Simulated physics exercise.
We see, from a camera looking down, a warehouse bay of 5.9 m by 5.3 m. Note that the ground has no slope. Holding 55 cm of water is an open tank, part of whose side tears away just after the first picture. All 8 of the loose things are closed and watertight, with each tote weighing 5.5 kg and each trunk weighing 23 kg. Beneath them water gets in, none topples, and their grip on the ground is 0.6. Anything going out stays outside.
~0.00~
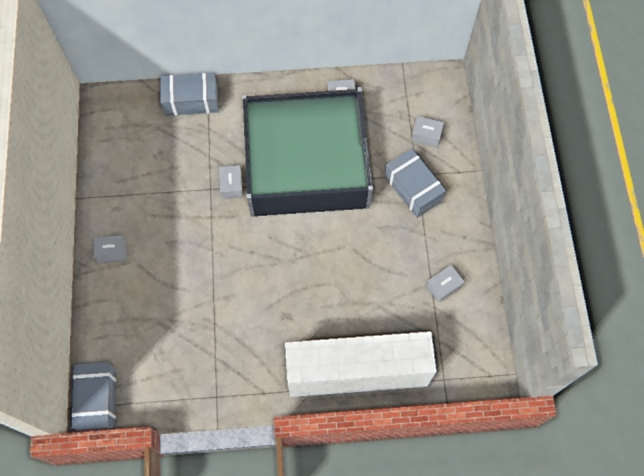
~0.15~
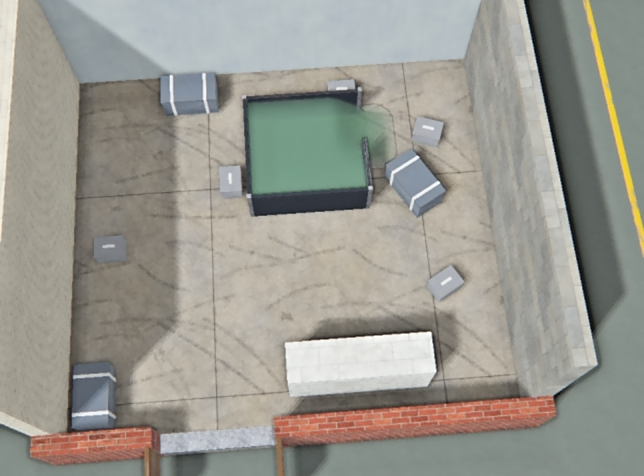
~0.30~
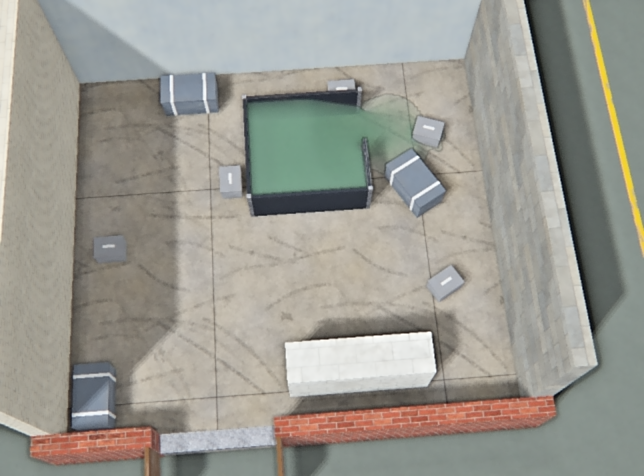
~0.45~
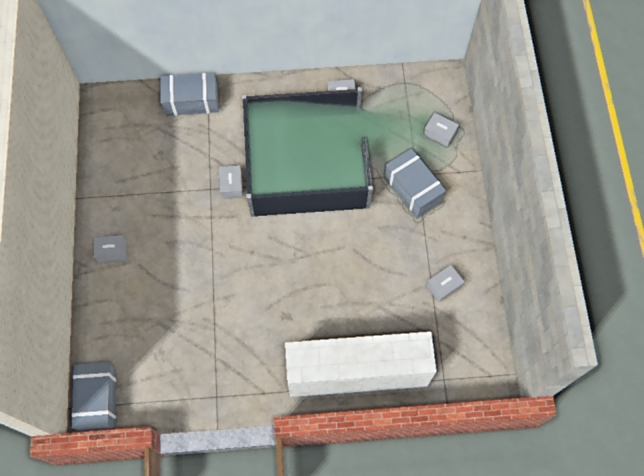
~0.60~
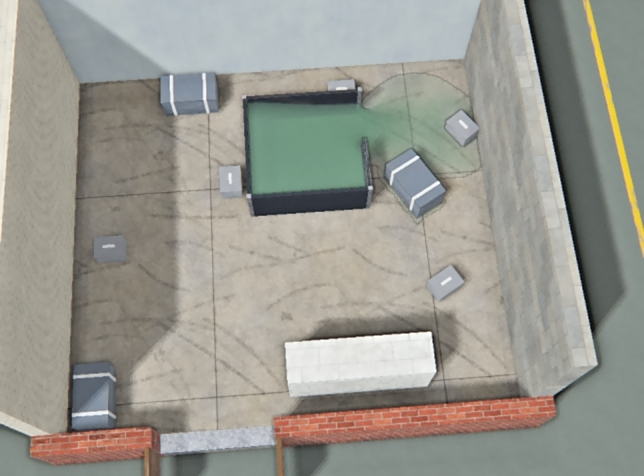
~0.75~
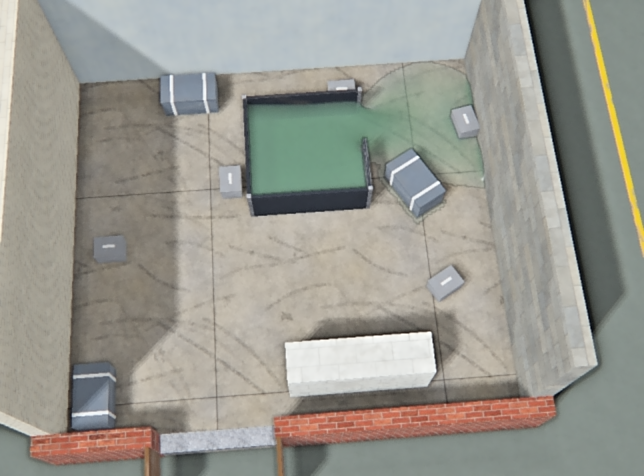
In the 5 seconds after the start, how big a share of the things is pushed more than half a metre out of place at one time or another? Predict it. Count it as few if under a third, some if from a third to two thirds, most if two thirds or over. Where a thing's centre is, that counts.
Some.
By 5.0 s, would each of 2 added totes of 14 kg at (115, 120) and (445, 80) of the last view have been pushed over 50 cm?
First one stays within it, second one goes beyond it.
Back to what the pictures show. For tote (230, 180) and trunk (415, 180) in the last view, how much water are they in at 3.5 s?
I'd estimate 0 cm for the first and 4 cm for the second.
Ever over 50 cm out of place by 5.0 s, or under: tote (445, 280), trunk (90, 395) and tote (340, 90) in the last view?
Item one above the mark, item two below the mark, item three above the mark.
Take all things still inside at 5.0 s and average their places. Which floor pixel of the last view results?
(259, 237).
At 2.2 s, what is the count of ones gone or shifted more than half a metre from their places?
1 of them.
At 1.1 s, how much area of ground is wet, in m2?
The covered patch comes to about 6.0 m2.
After 1.1 s 1 of 8 are over 50 cm from their spots; 1 afloat.
After 2.2 s 1 of 8 are over 50 cm from their spots; 1 afloat.
After 3.5 s 3 of 8 are over 50 cm from their spots; 2 afloat.
After 5.0 s 3 of 8 are over 50 cm from their spots, and 3 have been at some point; 1 afloat.
